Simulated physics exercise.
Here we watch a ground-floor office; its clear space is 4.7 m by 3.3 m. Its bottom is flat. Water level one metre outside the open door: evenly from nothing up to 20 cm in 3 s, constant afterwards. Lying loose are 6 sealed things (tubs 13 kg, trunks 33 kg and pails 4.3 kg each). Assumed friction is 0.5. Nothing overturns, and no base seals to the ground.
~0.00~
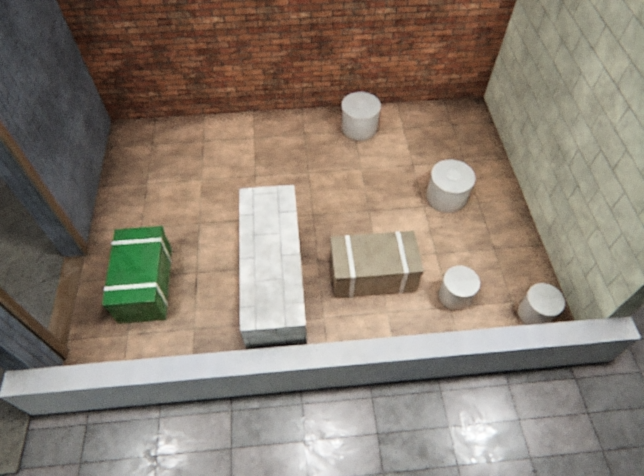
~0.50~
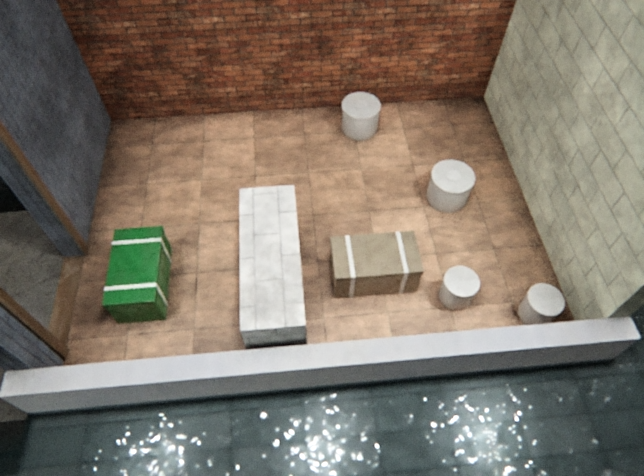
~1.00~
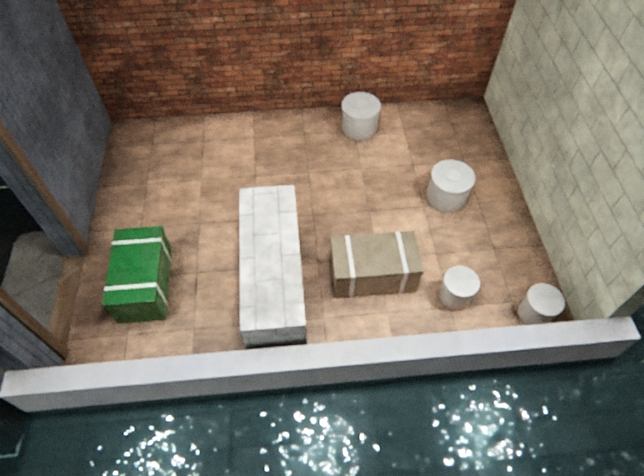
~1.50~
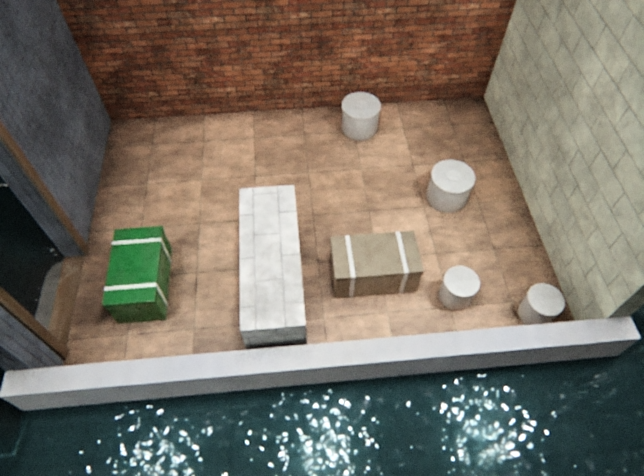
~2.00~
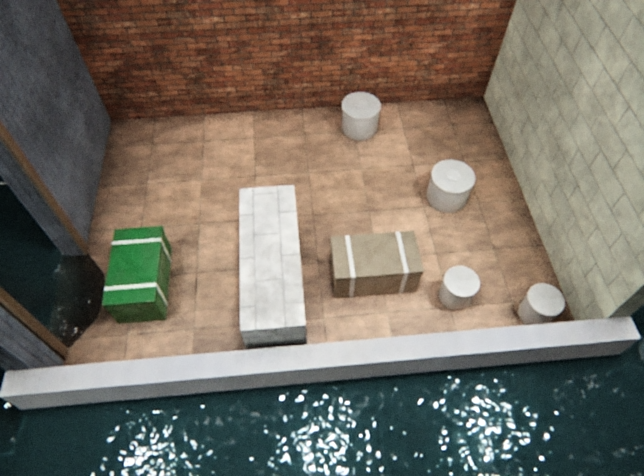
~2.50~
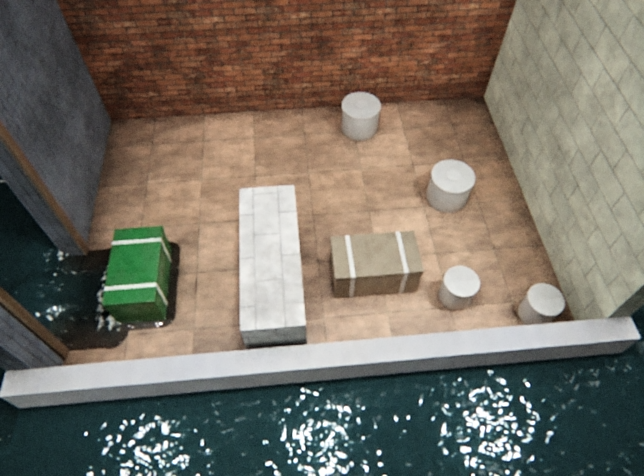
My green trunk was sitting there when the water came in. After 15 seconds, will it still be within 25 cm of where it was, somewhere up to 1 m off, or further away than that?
It is pushed well off.
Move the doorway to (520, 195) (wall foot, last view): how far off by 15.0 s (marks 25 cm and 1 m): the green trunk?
As for the green trunk, it inches along a bit.
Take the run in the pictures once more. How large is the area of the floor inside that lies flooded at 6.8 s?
I'd put it close to 10.0 m2.
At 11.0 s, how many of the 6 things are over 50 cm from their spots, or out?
The count is 1.
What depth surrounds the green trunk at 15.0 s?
13 cm, roughly.
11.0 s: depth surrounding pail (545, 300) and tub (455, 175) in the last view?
Some 8 cm at the first, some 5 cm at the second.
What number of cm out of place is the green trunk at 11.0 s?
Roughly 250 centimetres by that point.
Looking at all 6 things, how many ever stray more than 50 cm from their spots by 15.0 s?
My count gives 4.
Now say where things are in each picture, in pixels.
The first picture shows the green trunk at (134, 263) rests on the ground; 0.0 m2 under water; 0 of 6 have shifted.
The second picture shows the green trunk at (134, 263), on the bottom; water covers 0.0 m2; 0 of 6 have shifted.
The third picture shows the green trunk at (134, 263), on the bottom; water covers 0.0 m2; 0 of 6 have shifted.
The fourth picture shows the green trunk at (134, 263), on the bottom; 0.0 m2 under water; 0 of 6 have shifted.
The fifth picture shows the green trunk at (134, 263) rests on the ground; 0.1 m2 under water; 0 of 6 have shifted.
The sixth picture shows the green trunk at (134, 263), on the bottom; water covers 0.4 m2; 0 of 6 have shifted.
After 3.5 s the green trunk is near (167, 260), 0.3 m from its start, aground; 0 afloat.
After 6.8 s the green trunk is near (227, 188), 1.2 m from its start, aground; 0 afloat.
After 11.0 s the green trunk is near (298, 101), 2.6 m from its start, afloat; 2 afloat.
After 15.0 s the green trunk is near (451, 97), 3.9 m from its start, afloat; 5 afloat.
